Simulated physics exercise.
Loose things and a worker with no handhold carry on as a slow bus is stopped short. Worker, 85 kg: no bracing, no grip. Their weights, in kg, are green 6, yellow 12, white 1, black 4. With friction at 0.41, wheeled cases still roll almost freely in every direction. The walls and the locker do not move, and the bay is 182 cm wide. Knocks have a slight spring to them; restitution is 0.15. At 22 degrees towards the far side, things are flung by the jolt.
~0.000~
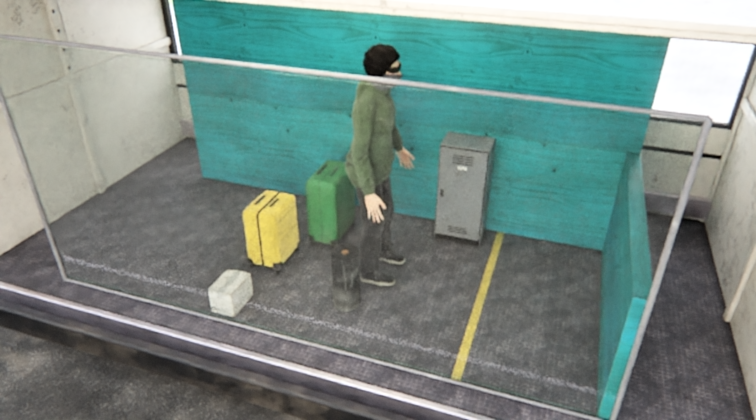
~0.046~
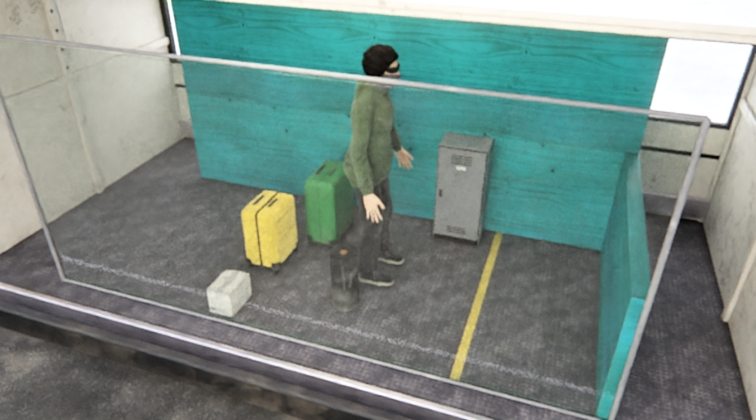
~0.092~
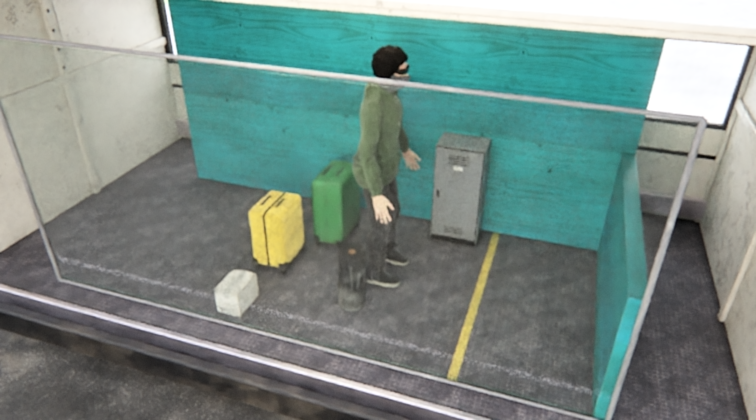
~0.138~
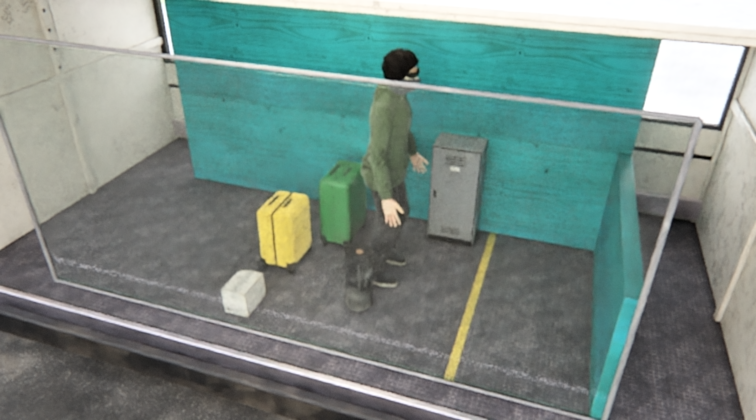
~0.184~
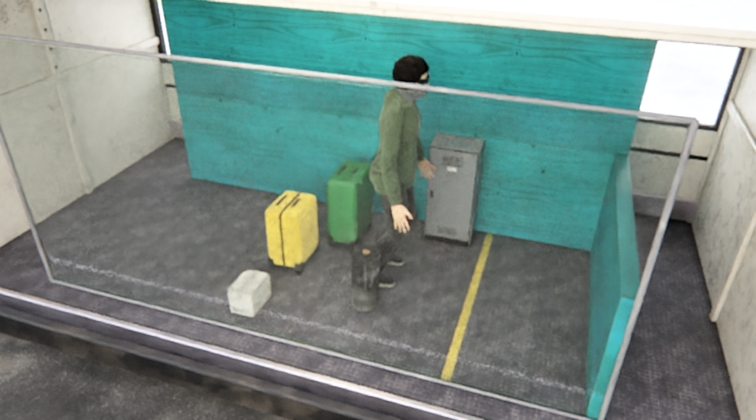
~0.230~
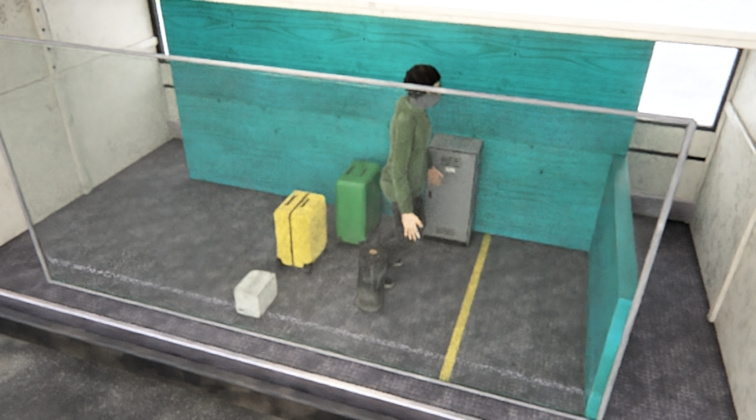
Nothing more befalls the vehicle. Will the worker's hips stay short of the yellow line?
No - the worker's hips will get past the yellow line.
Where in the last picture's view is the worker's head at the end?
The head ends at about (533, 252).
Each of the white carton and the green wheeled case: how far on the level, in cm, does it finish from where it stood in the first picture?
Shift: White carton 45; green wheeled case 70.
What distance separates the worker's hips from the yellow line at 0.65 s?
Around 30 cm shy of it.
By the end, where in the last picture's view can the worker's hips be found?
Somewhere close to (506, 280).
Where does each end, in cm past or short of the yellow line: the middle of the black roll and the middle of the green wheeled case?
Black roll: 10 cm short; green wheeled case: 70 cm short.
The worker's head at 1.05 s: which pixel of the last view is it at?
It would sit at about pixel (546, 251) then.
After 0.40 s the worker's hips are 31 cm short of the yellow line, near (444, 215) in the last picture's view.
After 0.65 s the worker's hips are 28 cm short of the yellow line, near (449, 219) in the last picture's view.
After 1.05 s the worker's hips are 13 cm past the yellow line, near (497, 242) in the last picture's view.
At rest, 3.0 s, green wheeled case stops short of the yellow line; yellow wheeled case stops short of the yellow line; white carton stops short of the yellow line; black roll stops short of the yellow line; worker's hips cross the yellow line; worker's head crosses the yellow line.
